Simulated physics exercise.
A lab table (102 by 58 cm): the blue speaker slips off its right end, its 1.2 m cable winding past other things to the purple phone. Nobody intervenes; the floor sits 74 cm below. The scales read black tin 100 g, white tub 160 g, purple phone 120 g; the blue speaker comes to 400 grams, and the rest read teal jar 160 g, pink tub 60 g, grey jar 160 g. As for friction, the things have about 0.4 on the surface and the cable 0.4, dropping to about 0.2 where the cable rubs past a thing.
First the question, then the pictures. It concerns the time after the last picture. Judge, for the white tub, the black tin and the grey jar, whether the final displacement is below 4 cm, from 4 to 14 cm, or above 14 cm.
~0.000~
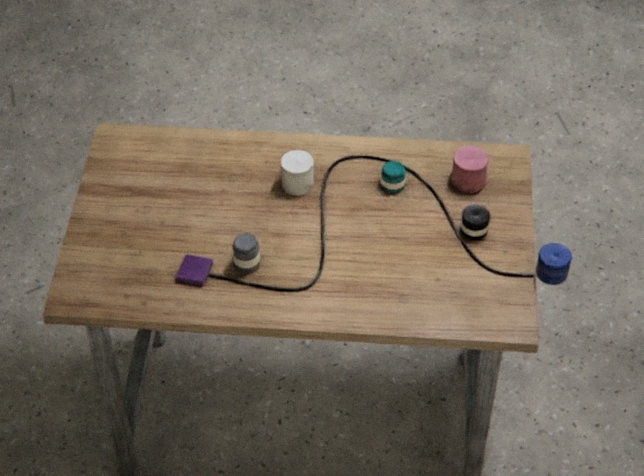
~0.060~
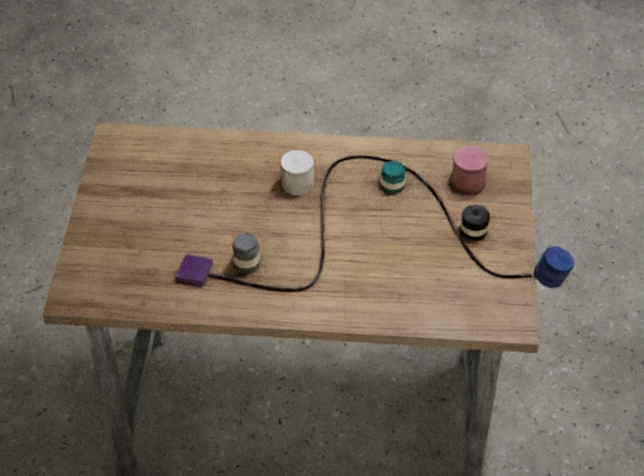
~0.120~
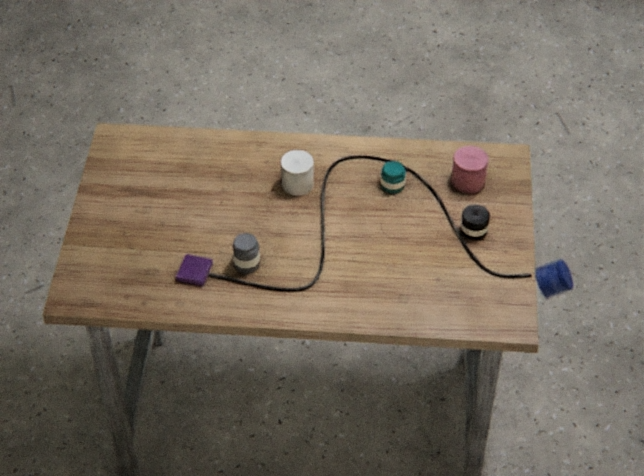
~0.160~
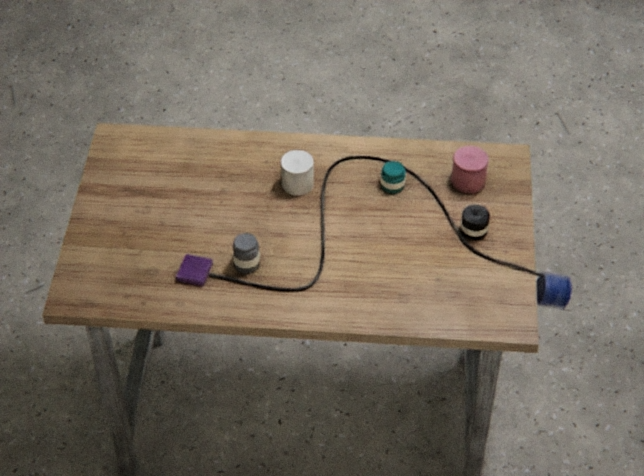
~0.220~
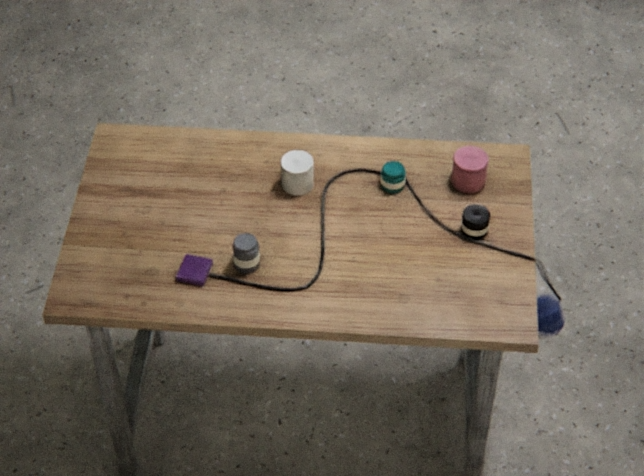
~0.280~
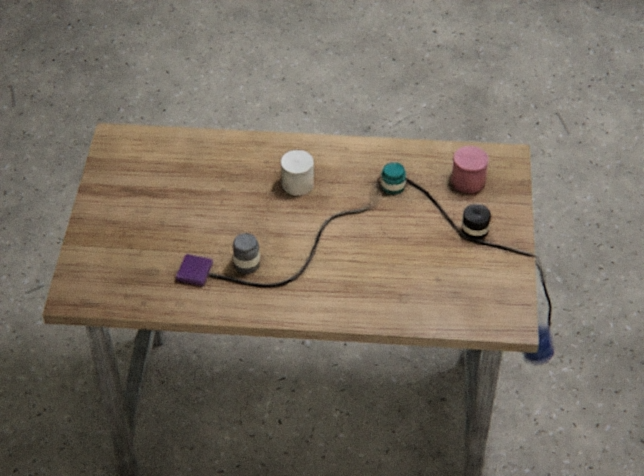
Result: White tub: Minor displacement, black tin: Moderate displacement, grey jar: Moderate displacement.
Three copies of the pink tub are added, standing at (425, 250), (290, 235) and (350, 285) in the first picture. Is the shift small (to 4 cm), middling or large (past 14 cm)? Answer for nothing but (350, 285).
At that spot the shift is slight.
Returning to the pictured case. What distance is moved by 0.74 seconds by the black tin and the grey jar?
About: Black tin 10 cm, grey jar 10 cm.
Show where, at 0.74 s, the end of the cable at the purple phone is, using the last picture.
You'll find it near pixel (340, 259).
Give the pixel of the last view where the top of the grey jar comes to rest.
(276, 217).
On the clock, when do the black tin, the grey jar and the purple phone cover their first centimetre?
Roughly: Black tin at 0.34 s, grey jar at 0.38 s, purple phone at 0.38 s.
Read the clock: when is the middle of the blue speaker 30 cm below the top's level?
Roughly 0.32 s.
At 0.5 s, the cable's tail end at (249, 262); black tin 9 cm off its start, grey jar 4 cm off its start, teal jar 19 cm off its start.
At 0.7 s, the cable's tail end at (340, 259); black tin 10 cm off its start, grey jar 9 cm off its start, teal jar 38 cm off its start.
At 1.0 s, the cable's tail end at (358, 260); black tin 10 cm off its start at (506, 192), grey jar 9 cm off its start at (276, 217), teal jar 40 cm off its start at (432, 308).
At 1.2 s, the cable's tail end at (359, 260); black tin 10 cm off its start, grey jar 9 cm off its start, teal jar 40 cm off its start.
At 2.4 s, the cable's tail end at (359, 260); black tin 10 cm off its start at (506, 192), grey jar 9 cm off its start at (276, 217), white tub 0 cm off its start at (297, 161), teal jar 40 cm off its start at (432, 308).
